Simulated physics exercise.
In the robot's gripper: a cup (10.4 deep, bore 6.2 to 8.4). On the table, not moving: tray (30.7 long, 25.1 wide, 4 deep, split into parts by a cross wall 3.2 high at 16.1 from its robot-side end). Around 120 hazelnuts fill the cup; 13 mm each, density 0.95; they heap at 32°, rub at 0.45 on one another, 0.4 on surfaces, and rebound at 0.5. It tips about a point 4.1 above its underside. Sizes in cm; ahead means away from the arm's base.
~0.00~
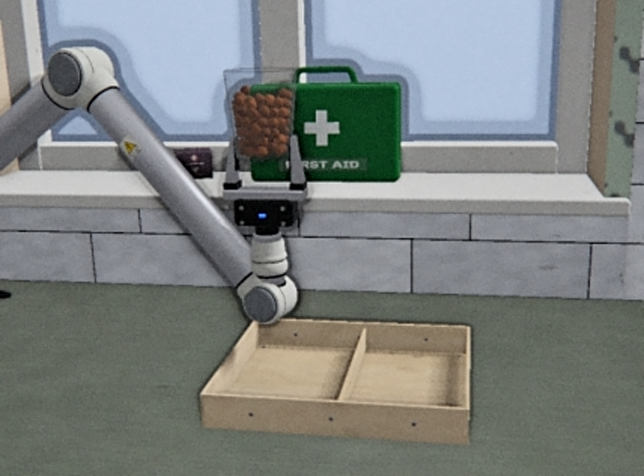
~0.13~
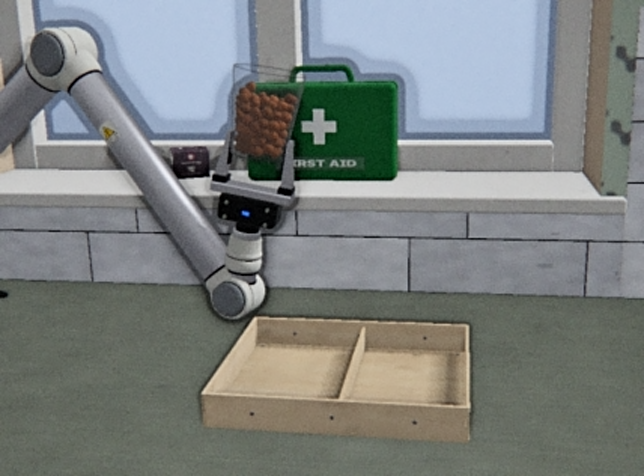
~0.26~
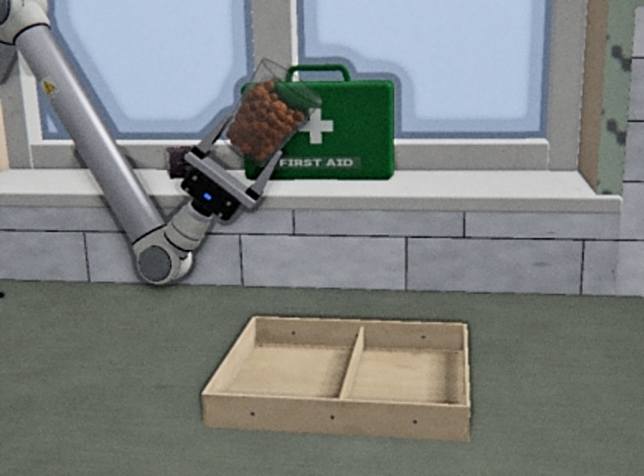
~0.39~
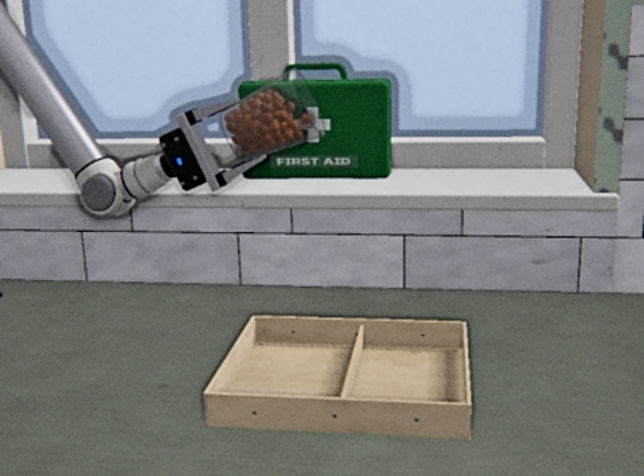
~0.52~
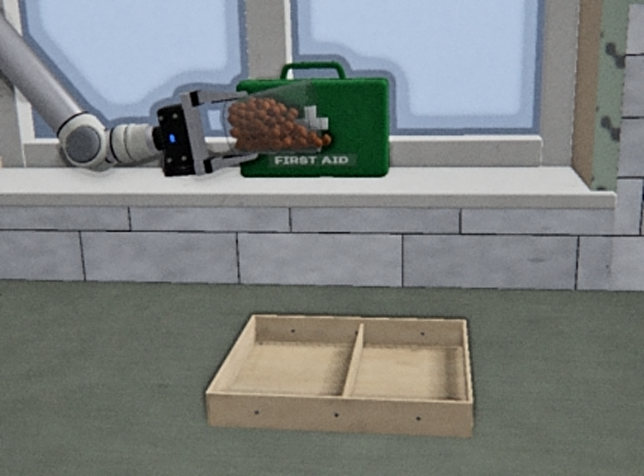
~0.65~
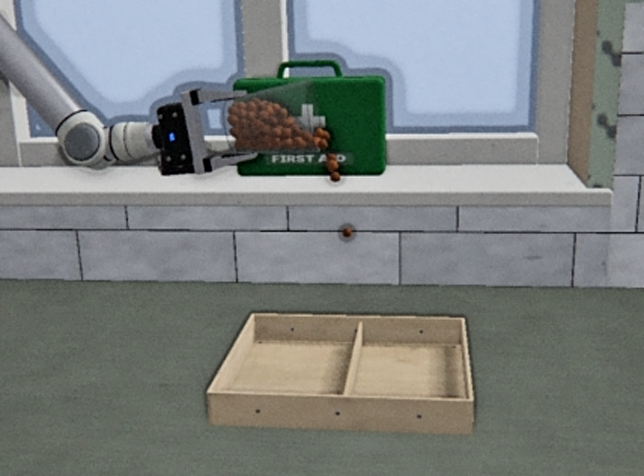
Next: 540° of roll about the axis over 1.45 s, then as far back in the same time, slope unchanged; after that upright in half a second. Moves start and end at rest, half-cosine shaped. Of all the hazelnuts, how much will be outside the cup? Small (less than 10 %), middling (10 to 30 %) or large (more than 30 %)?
Outside the cup the share is large, more than 30 %.
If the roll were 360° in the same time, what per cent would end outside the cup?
It would be near 70 per cent.
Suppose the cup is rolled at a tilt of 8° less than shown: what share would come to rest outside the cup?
It would be near 45 per cent.
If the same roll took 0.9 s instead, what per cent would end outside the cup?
In that case some 70 per cent.
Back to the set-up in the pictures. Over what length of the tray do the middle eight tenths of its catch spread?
About 16 cm.
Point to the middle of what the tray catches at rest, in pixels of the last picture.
At about (404, 376).
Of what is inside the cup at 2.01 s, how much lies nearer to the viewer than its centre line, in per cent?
Some 25 per cent.
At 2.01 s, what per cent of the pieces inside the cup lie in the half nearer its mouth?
Roughly 40 per cent.
After 2.01 s, tipped 83°, highest piece 36 above the table; 60 in the cup, 53 in the far-side part, 4 in the robot-side part, 1 on the table or floor, 6 in flight or on a rim.
After 3.37 s, tipped 83°, highest piece 36 above the table; 72 in the far-side part, 36 in the cup, 11 in the robot-side part, 1 on the table or floor, 4 in flight or on a rim.
After 4.25 s, upright, highest piece 35 above the table; 77 in the far-side part, 34 in the cup, 12 in the robot-side part, 1 on the table or floor.
After 4.95 s, upright, highest piece 35 above the table; 77 in the far-side part, 34 in the cup, 12 in the robot-side part, 1 on the table or floor.
In the end, 77 in the far-side part, 34 in the cup, 12 in the robot-side part, 1 on the table or floor. That is 73 % outside the cup.
